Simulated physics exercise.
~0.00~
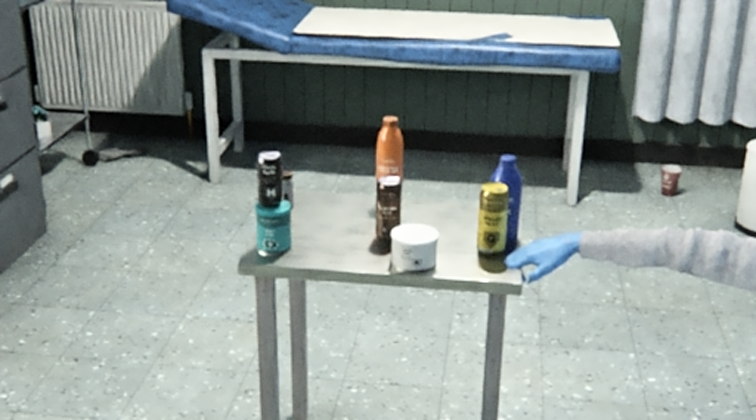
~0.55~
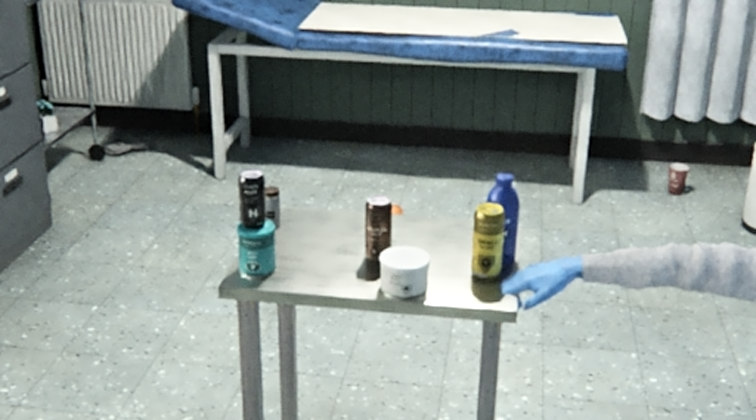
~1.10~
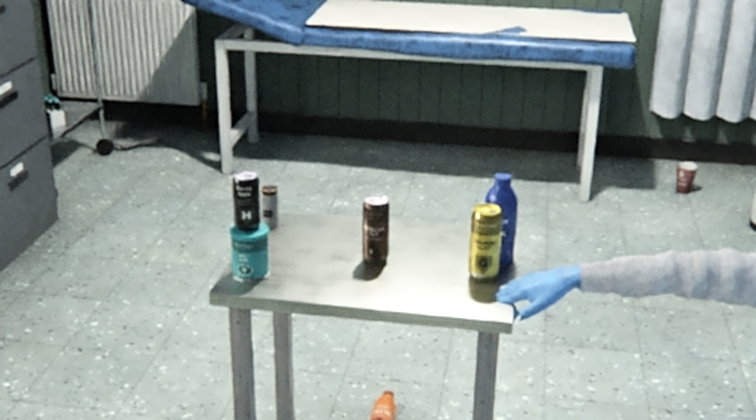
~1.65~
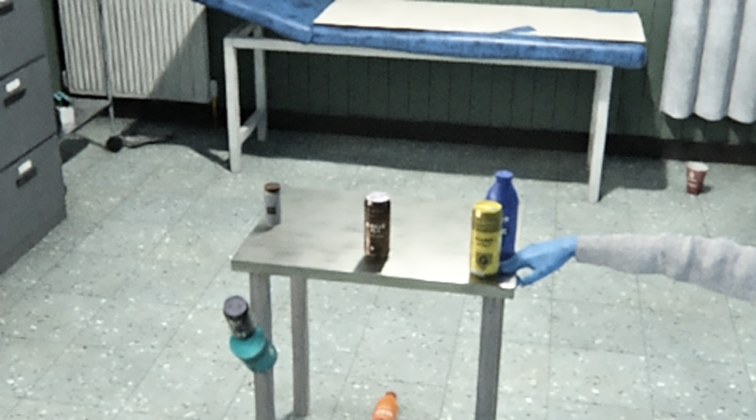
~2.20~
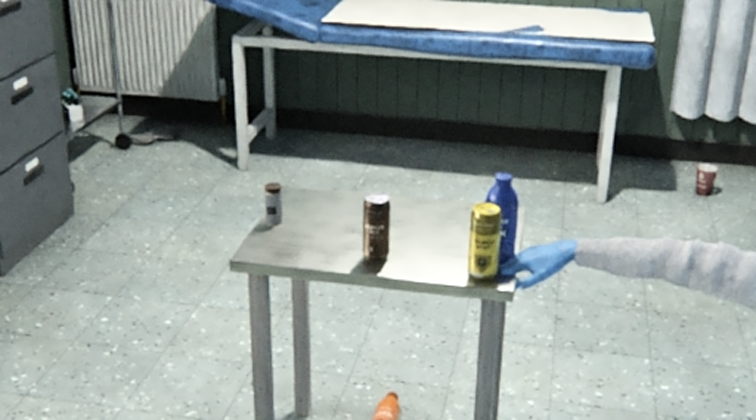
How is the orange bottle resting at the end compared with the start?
At the start the orange bottle stands upright on the table, and at the end it is lying on its side on the floor.
